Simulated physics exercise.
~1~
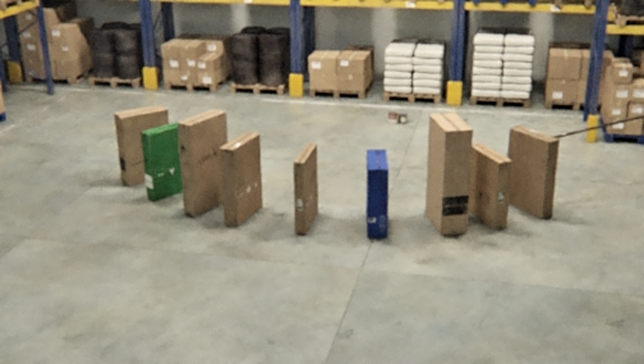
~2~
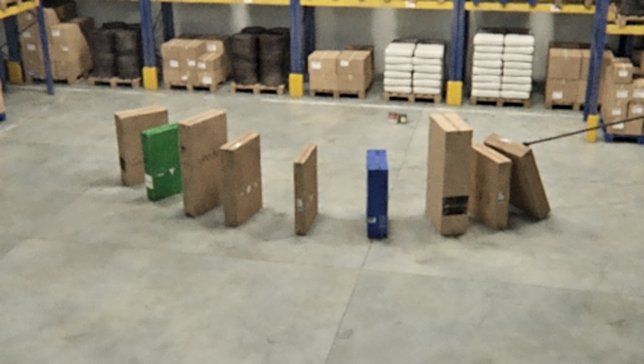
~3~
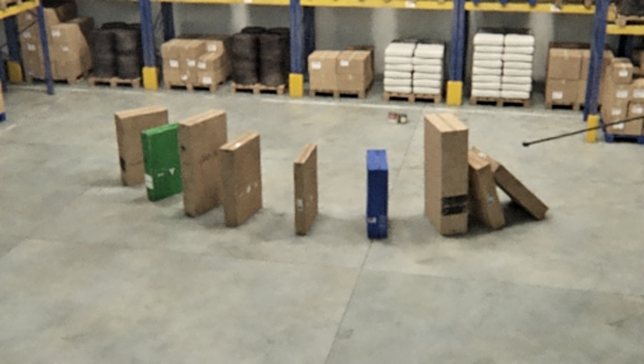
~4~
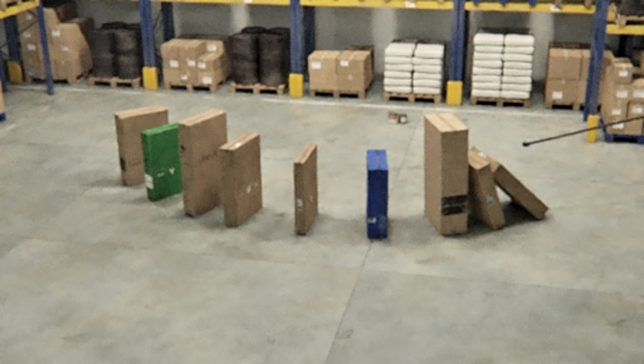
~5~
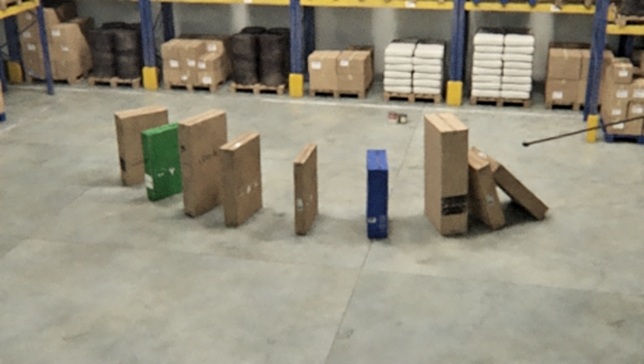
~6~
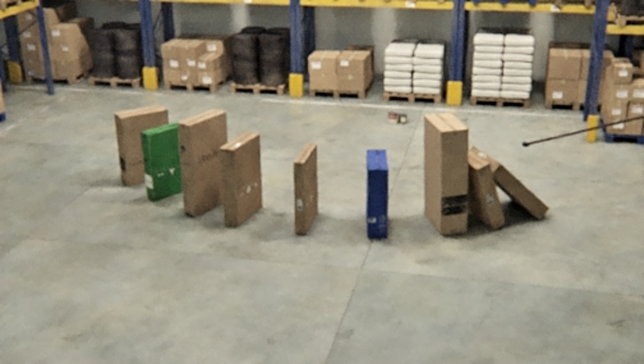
Nine tall cartons stand on end in a curved row across a grey warehouse floor, viewed from a fixed, raised position, with loaded pallets and blue and yellow racking behind. Most are brown, with a green one near the left end and a blue one right of centre. A thin dark pole reaches in from the right and tips the rightmost carton leftward. It slides down against its shorter neighbour, which tilts against the large, thick carton beside it. The thick carton holds, the pole stays still, and the two cartons rest leaning while the others, including blue and green, remain upright.
